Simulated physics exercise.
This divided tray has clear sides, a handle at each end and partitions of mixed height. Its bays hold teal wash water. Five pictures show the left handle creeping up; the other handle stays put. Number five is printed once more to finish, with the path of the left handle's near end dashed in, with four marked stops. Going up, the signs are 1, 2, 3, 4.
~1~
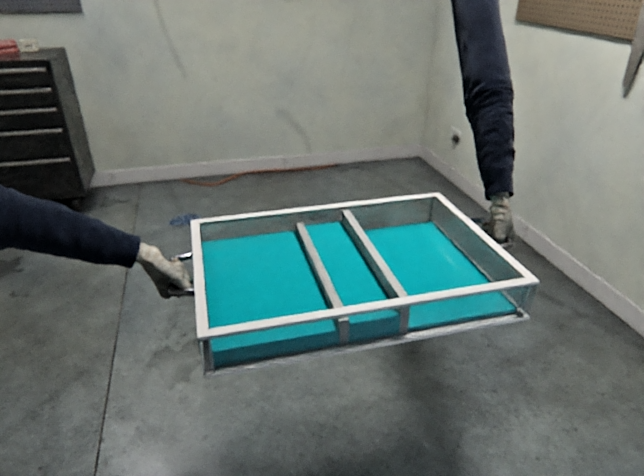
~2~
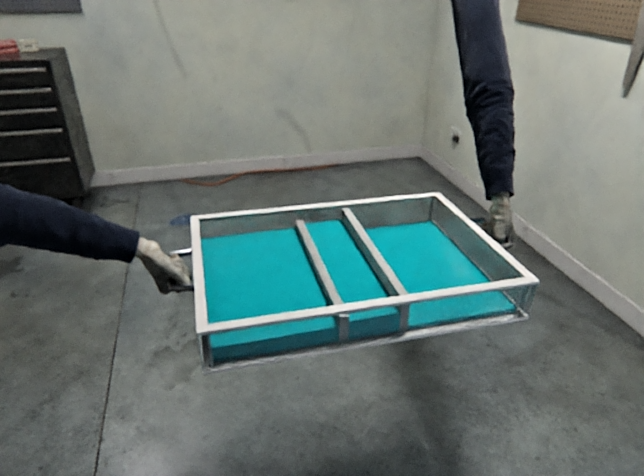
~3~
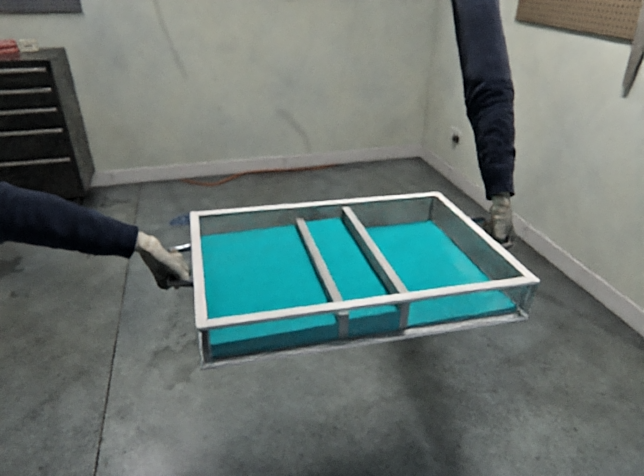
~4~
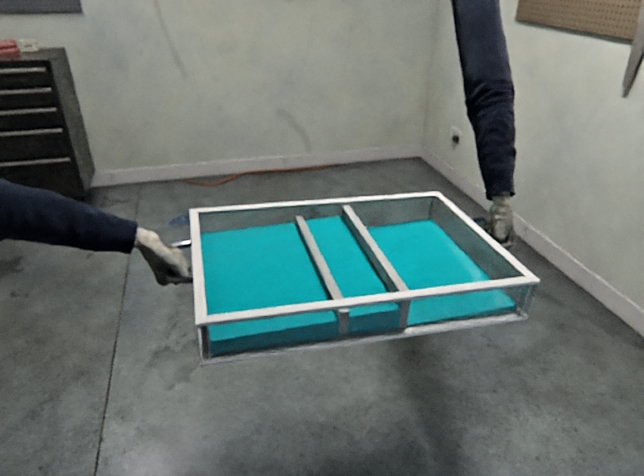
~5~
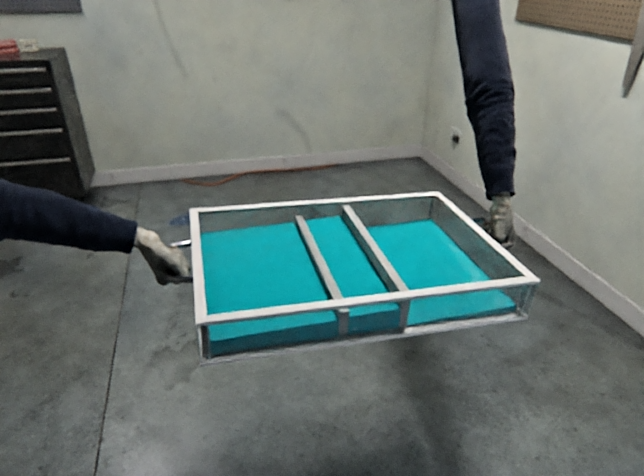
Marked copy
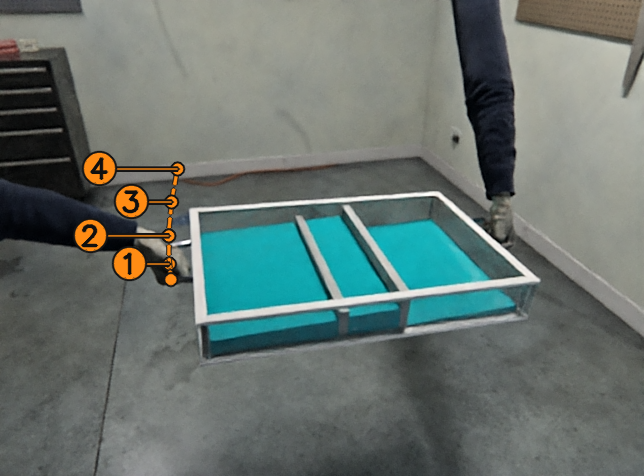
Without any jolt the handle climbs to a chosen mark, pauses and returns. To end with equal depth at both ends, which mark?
Mark 4.
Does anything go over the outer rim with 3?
No, all stays in.
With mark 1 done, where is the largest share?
The left bay.
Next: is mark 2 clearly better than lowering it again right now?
No, hardly at all.
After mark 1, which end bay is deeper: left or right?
The left one.
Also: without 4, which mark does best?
That would be 3.
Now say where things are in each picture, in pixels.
The tray is level; deepest in the middle bay, at (345, 264), shallowest in the right; left handle at (173, 276).
Tipped about 1° down to the right; no wall is crossed; left handle at (172, 271).
Tipped about 2° down to the right; no wall is crossed; left handle at (171, 266).
Tipped about 2° down to the right; no wall is crossed; left handle at (171, 262).
Tipped about 3° down to the right; deepest in the middle bay, at (345, 258), shallowest in the right; left handle at (171, 262).
On the marked copy, 1 at (169, 263); 2 at (168, 235); 3 at (171, 201); 4 at (177, 168).
Choosing 1, the left end bay stands much deeper than the other; nothing spills.
Choosing 2, the left end bay stands much deeper than the other; nothing spills.
Choosing 3, the left end bay stands much deeper than the other; nothing spills.
Choosing 4, the two end bays stand about equally deep; nothing spills.
